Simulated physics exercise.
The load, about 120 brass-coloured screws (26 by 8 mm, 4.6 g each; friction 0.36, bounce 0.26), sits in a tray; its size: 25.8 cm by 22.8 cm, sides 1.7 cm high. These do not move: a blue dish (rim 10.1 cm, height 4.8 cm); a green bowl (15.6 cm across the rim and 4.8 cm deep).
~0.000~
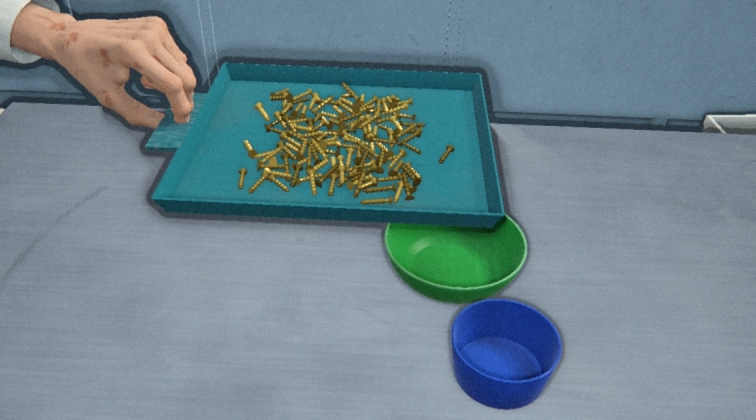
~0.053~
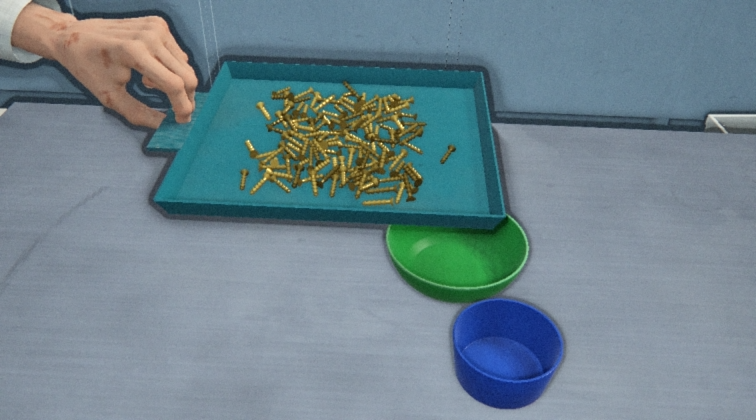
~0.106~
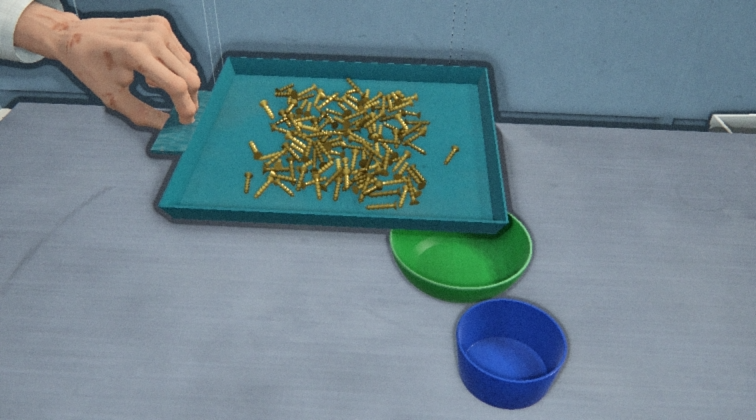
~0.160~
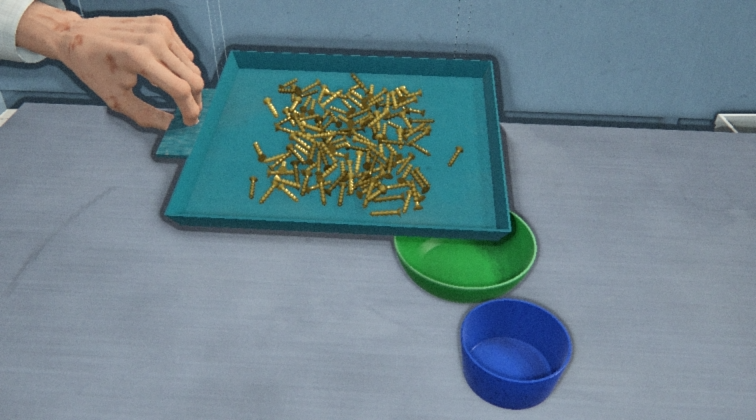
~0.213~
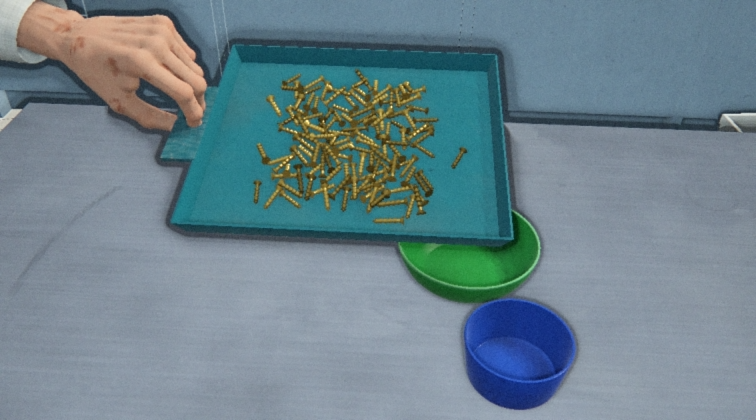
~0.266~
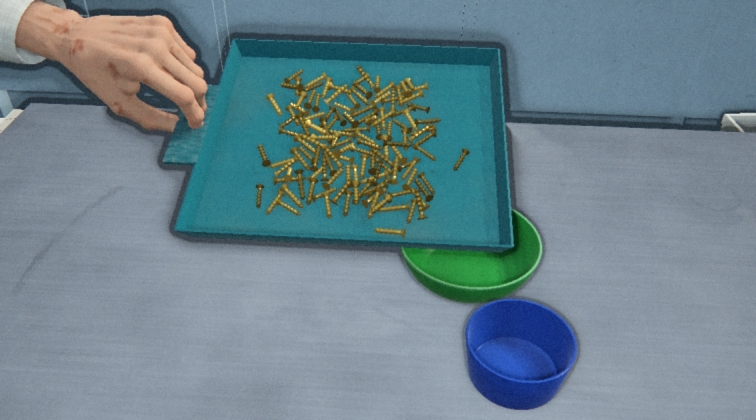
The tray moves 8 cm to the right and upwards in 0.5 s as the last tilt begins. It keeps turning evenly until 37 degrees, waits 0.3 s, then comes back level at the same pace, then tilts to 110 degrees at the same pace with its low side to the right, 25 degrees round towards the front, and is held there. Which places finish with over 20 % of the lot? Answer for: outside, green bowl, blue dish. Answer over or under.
Outside everything: Over; in the green bowl: Under; in the blue dish: Over.
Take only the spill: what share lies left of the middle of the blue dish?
Roughly 100 per cent.
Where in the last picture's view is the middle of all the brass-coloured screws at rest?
At about (493, 357).
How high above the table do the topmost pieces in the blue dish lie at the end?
About 3.0 cm.
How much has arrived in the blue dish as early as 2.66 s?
Near 60 per cent so far.
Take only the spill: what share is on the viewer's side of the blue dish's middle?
About 30 per cent.
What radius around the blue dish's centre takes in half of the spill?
Roughly 8 cm.
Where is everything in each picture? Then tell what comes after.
The first frame shows tray at (327, 208); tilt 0 degrees; leading edge at (490, 133); middle of the load at (332, 144); blue dish at (506, 338); green bowl at (455, 239).
The second frame shows tray at (328, 209); tilt 1 degrees; leading edge at (491, 133); middle of the load at (333, 144).
The third frame shows tray at (332, 215); tilt 3 degrees; leading edge at (495, 133); middle of the load at (337, 145).
The fourth frame shows tray at (336, 223); tilt 7 degrees; low side front; leading edge at (499, 134); middle of the load at (363, 138).
The fifth frame shows tray at (340, 231); tilt 11 degrees; low side front; leading edge at (503, 134); middle of the load at (366, 138).
The sixth frame shows tray at (342, 238); tilt 15 degrees; low side front; leading edge at (505, 135); middle of the load at (367, 139); blue dish at (521, 338); green bowl at (470, 239). It turns about 75 degrees a second.
After 1.19 s, tilt 22 degrees; tray 95 %, outside 5 %; middle of all pieces on or above the table near (345, 231).
After 1.95 s, tilt 24 degrees; tray 95 %, outside 5 %; middle of all pieces on or above the table near (418, 189).
Then, at 2.66 s, tilt 76 degrees; blue dish 60 %, tray 20 %, outside 5 %, in the air 10 %; middle of all pieces on or above the table near (489, 328).
After 3.33 s, tilt 110 degrees; green bowl 10 %, blue dish 60 %, outside 30 %; middle of all pieces on or above the table near (481, 349).
In the end, at 3.6 s, green bowl 10 %, blue dish 60 %, tray 0 %, outside 30 %.
